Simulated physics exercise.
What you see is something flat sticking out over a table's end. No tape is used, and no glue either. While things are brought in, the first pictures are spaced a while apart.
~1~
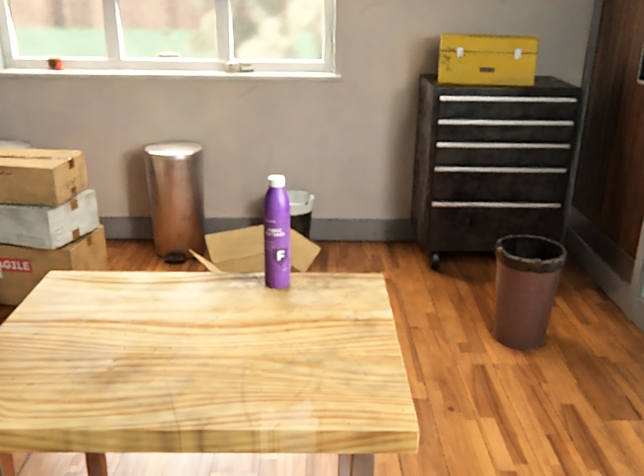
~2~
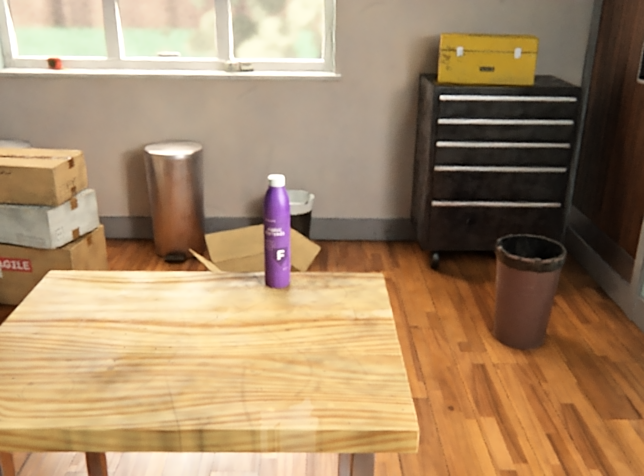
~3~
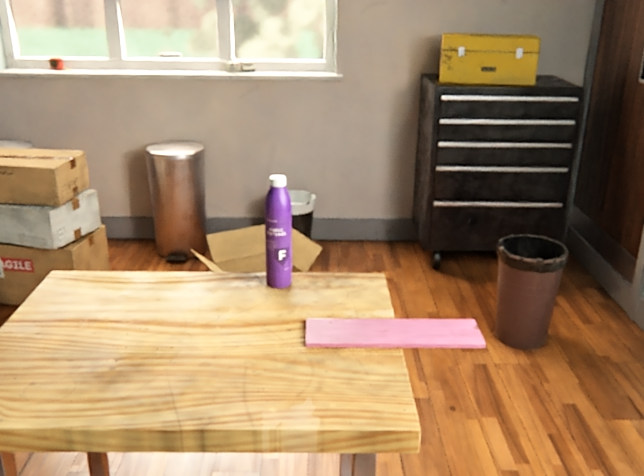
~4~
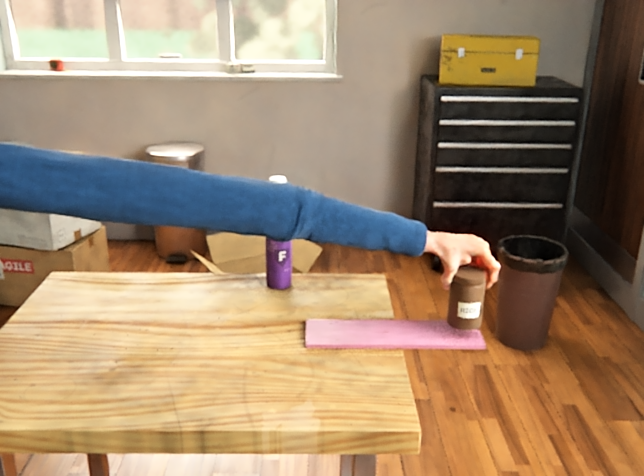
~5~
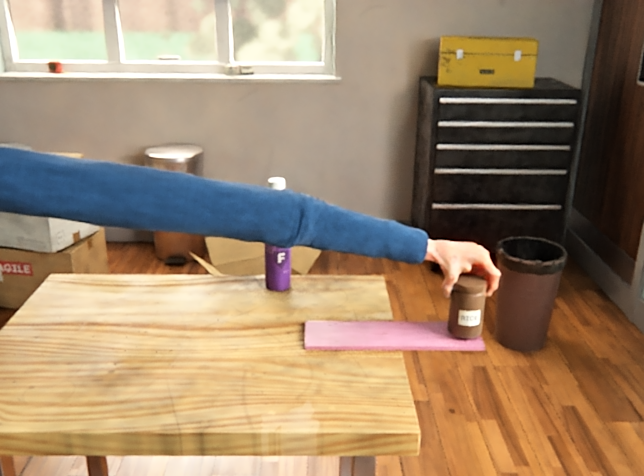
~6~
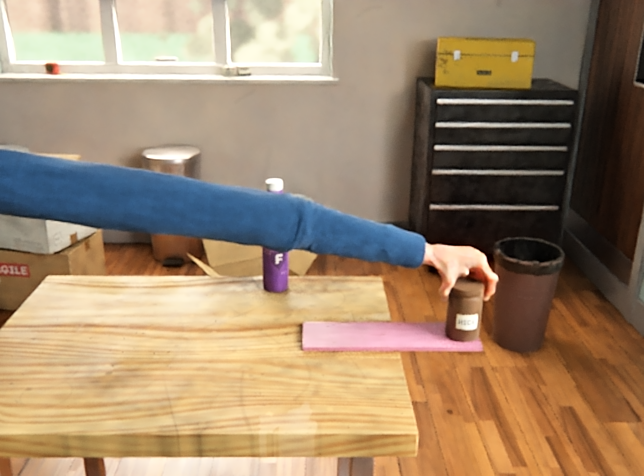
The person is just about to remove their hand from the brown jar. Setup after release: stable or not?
I expect it to lose its balance.
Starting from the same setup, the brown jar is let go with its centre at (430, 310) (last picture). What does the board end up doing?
Then it tips off the edge.
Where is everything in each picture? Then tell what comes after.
In the first picture, the last thing is not in view yet.
In the second picture, the last thing is not in view yet.
In the third picture, the last thing is not in view yet; pink board (393, 333).
In the fourth picture, on its way; brown jar (466, 298); pink board (393, 334).
In the fifth picture, on its way; brown jar (467, 305); pink board (392, 335).
In the sixth picture, set down, still held; brown jar (464, 309); pink board (390, 336).
Then, 0.40 s on from there, brown jar now down on the floor or falling; pink board on its side.
Then, 0.50 s on from there, pink board now down on the floor or falling.
Then, 0.70 s on from there, things are still on the move.
Then, 0.90 s on from there, as before.
In the end, down on the floor or falling, brown jar and pink board; purple bottle unmoved. The board goes over.
